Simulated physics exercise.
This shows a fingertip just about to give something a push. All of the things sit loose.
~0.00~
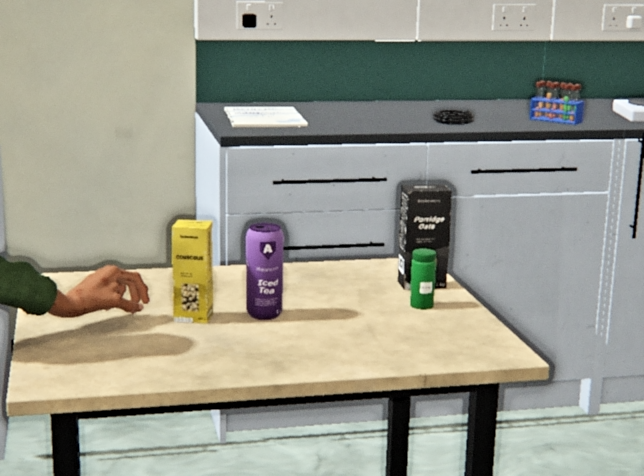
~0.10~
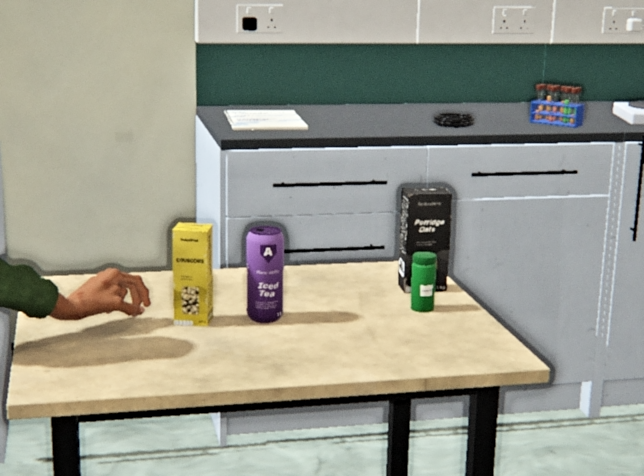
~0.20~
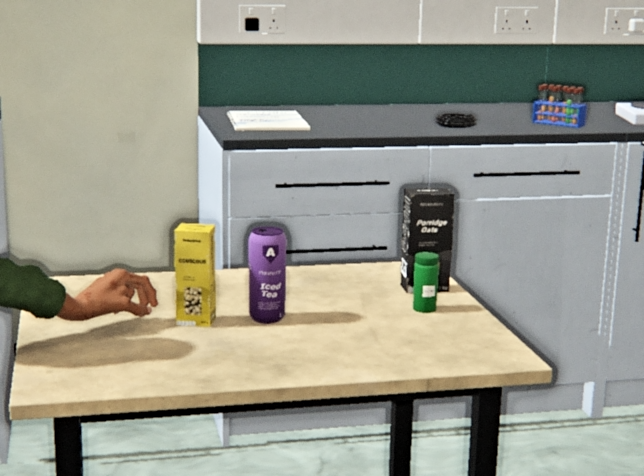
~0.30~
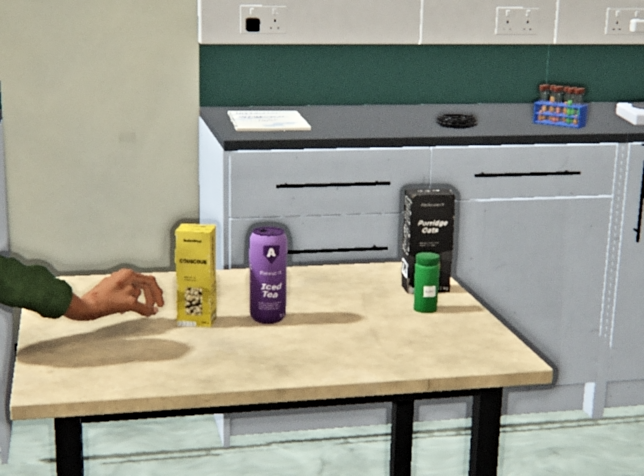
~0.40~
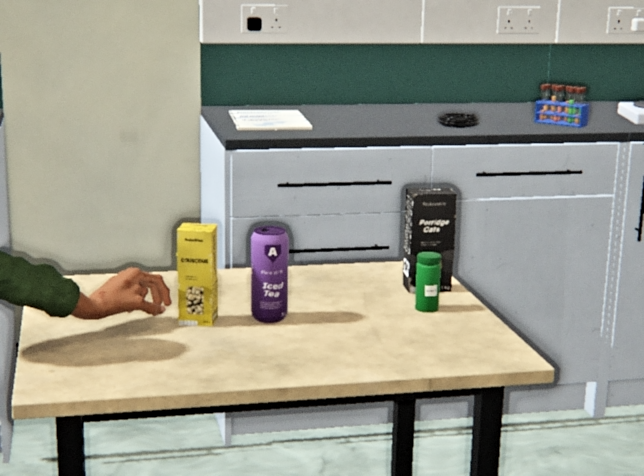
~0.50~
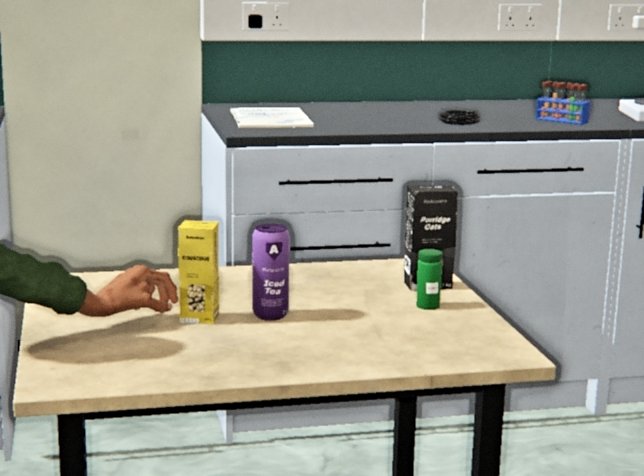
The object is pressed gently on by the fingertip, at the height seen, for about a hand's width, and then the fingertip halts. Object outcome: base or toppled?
I expect it to stay steady.
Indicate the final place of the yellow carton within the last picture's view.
Looks like it settles somewhere around (262, 271).
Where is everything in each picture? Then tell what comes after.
In the first picture, yellow carton (193, 272).
In the second picture, yellow carton (193, 275).
In the third picture, yellow carton (196, 275).
In the fourth picture, yellow carton (196, 275).
In the fifth picture, yellow carton (198, 275).
In the sixth picture, yellow carton (199, 272).
By 0.80 s, yellow carton moved a little near (210, 272).
By 1.30 s, yellow carton moved about its own width near (237, 272).
By 1.50 s, yellow carton moved about its own width near (249, 271).
By 1.70 s, yellow carton moved well along near (260, 271).
When it is over (2.3 s), moved from the start, yellow carton. End places, in pixels of the last picture, yellow carton near (262, 271).
